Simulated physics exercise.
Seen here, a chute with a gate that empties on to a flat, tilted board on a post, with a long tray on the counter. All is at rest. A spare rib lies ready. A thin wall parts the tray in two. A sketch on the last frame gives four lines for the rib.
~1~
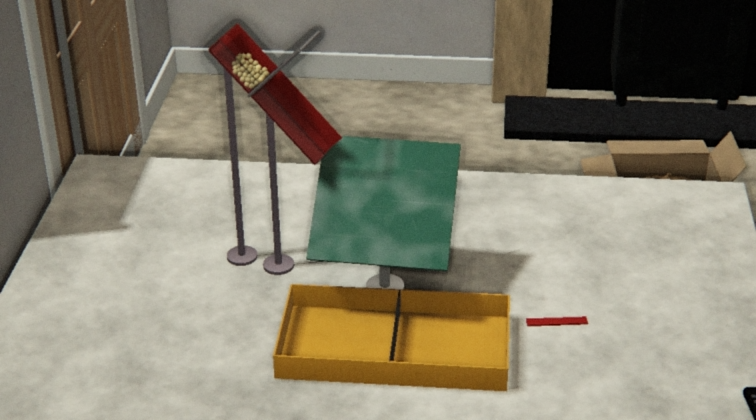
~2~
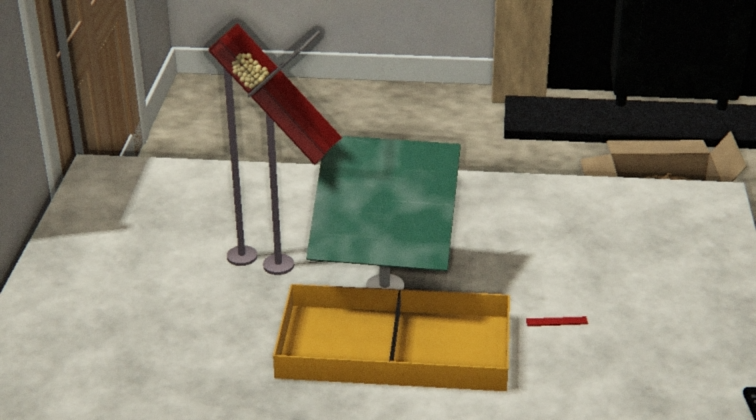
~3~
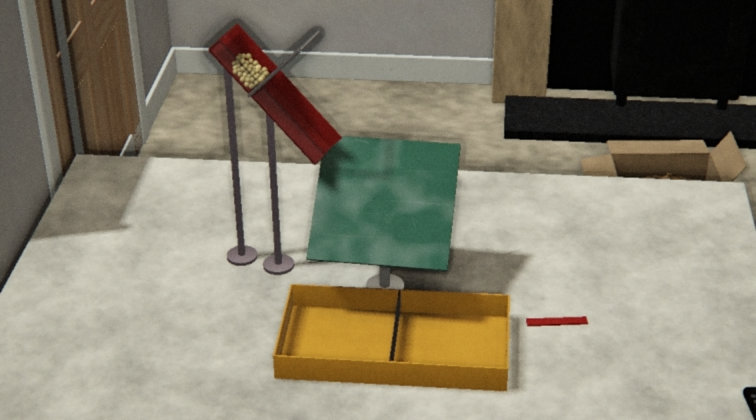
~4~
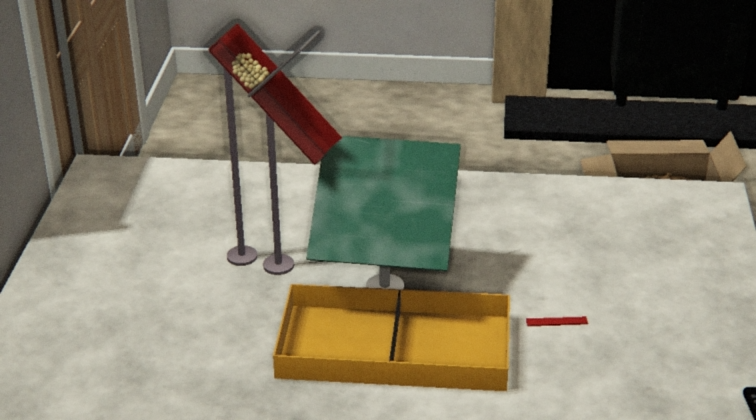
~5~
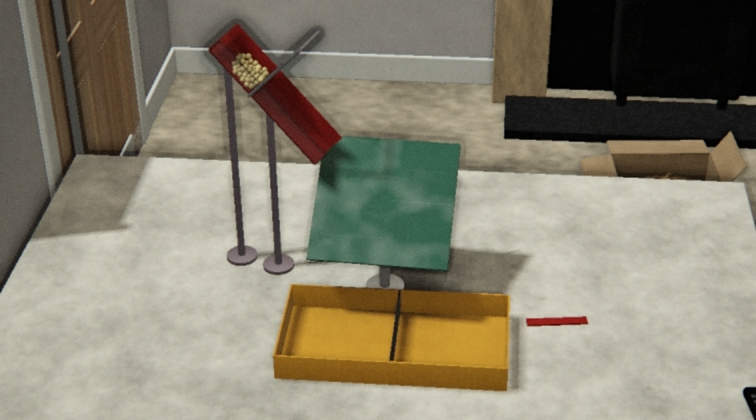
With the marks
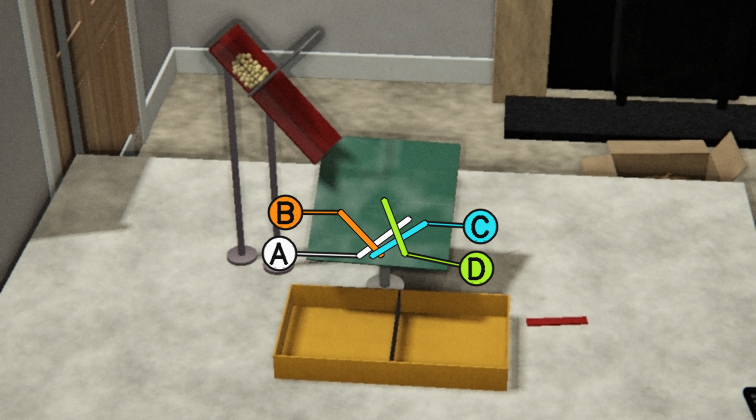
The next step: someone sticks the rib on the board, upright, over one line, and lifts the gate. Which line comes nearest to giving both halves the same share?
It is D.
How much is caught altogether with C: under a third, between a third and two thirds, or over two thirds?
Over two thirds.
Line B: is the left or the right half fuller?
Right.
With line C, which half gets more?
More lands on the left.
On the marked copy, line A from (408, 219) to (359, 255); line B from (340, 212) to (381, 254); line C from (425, 223) to (372, 255); line D from (384, 200) to (404, 253).
If A is chosen, of what is caught, all but a few in the left half, only a few in the right.
If B is chosen, of what is caught, only a few in the left half, all but a few in the right.
If C is chosen, of what is caught, all but a few in the left half, only a few in the right.
If D is chosen, of what is caught, close to half in the left half, close to half in the right.
